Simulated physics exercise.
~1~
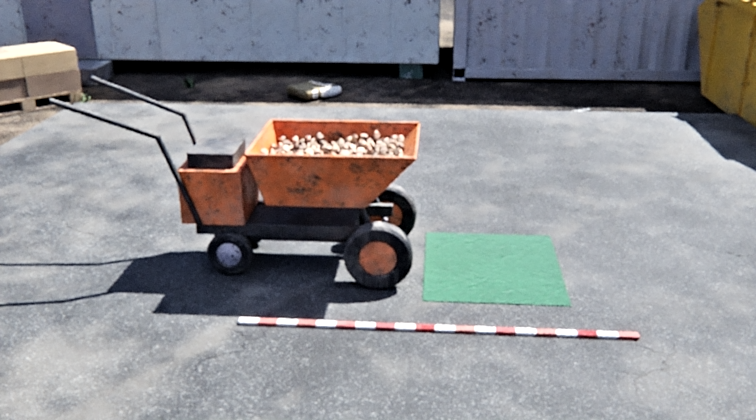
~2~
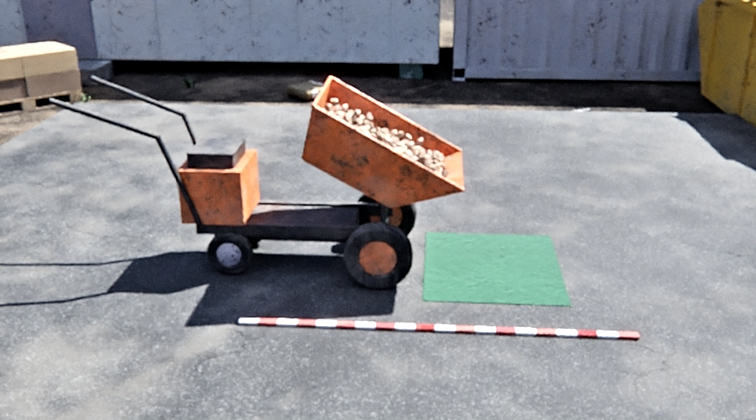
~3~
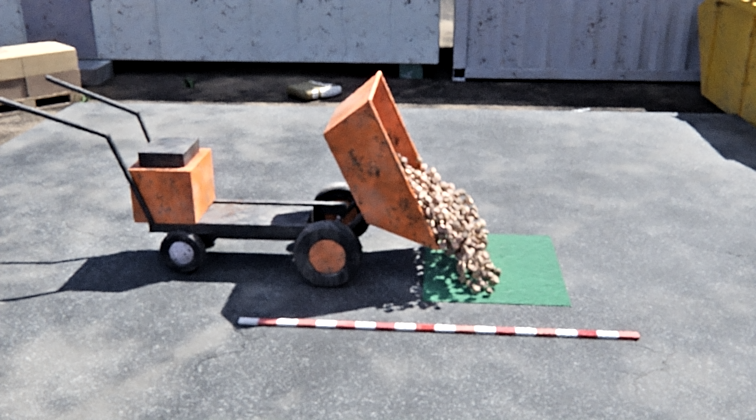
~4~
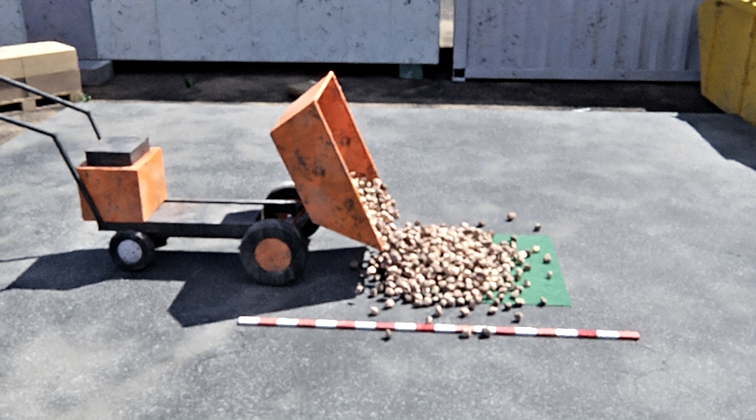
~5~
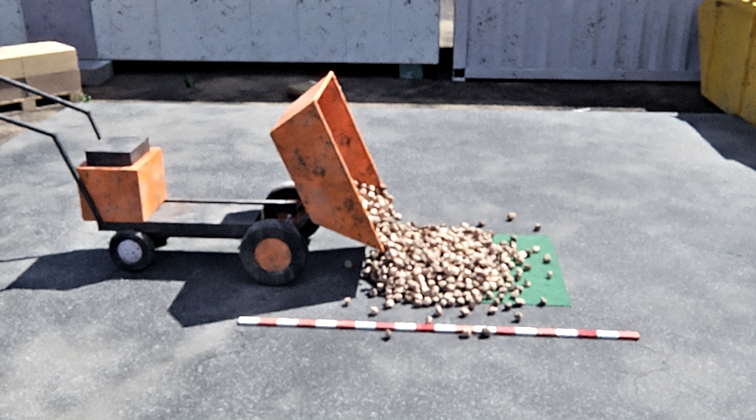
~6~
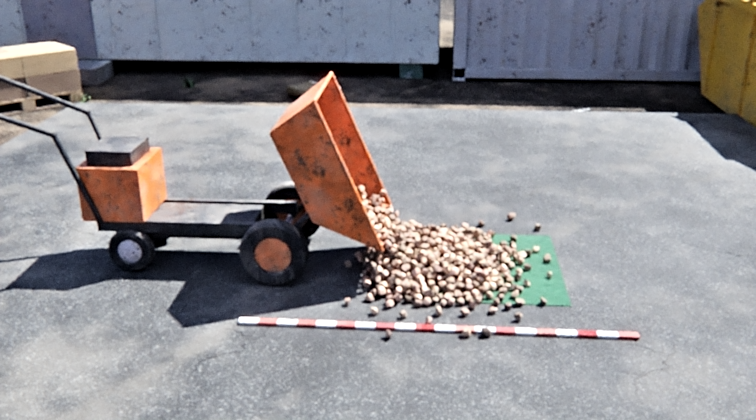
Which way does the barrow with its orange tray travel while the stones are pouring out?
It moves to the left, drawing back from the green sheet as the stones spill from the raised tray.
